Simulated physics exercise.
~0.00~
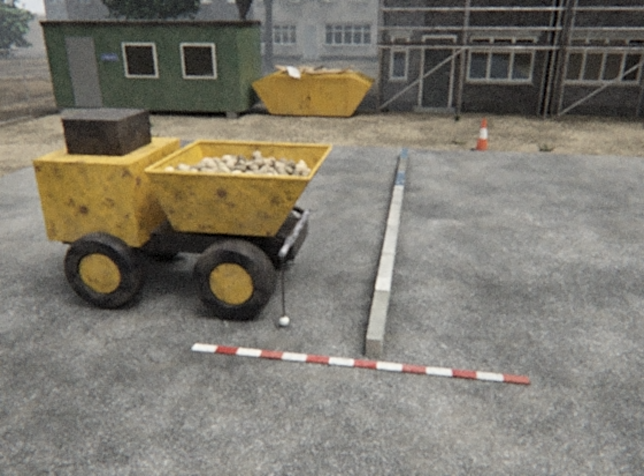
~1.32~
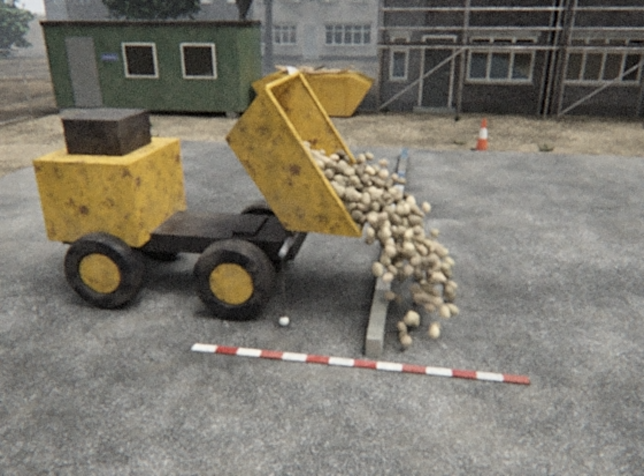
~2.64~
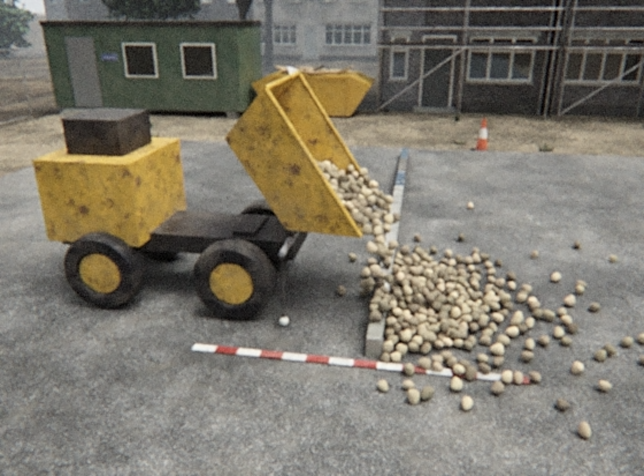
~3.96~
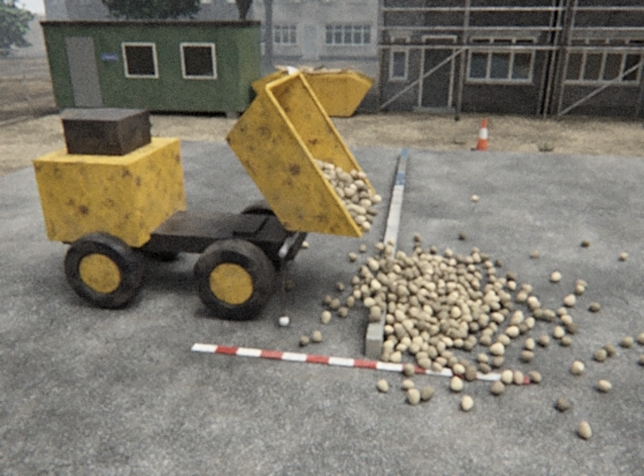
A yellow site dumper stands on grey ground at the left, its skip heaped with round, pale stones and facing a low kerb. The skip tips steeply forward to the right, and the stones pour over its lip in a thick stream. They tumble across the kerb and pile up on the far side, with strays rolling out over the red and white banded pole. With the skip still raised, a few more slide out. At the end, over half the stones lie beyond the kerb, some rest before it, and many remain in the skip.
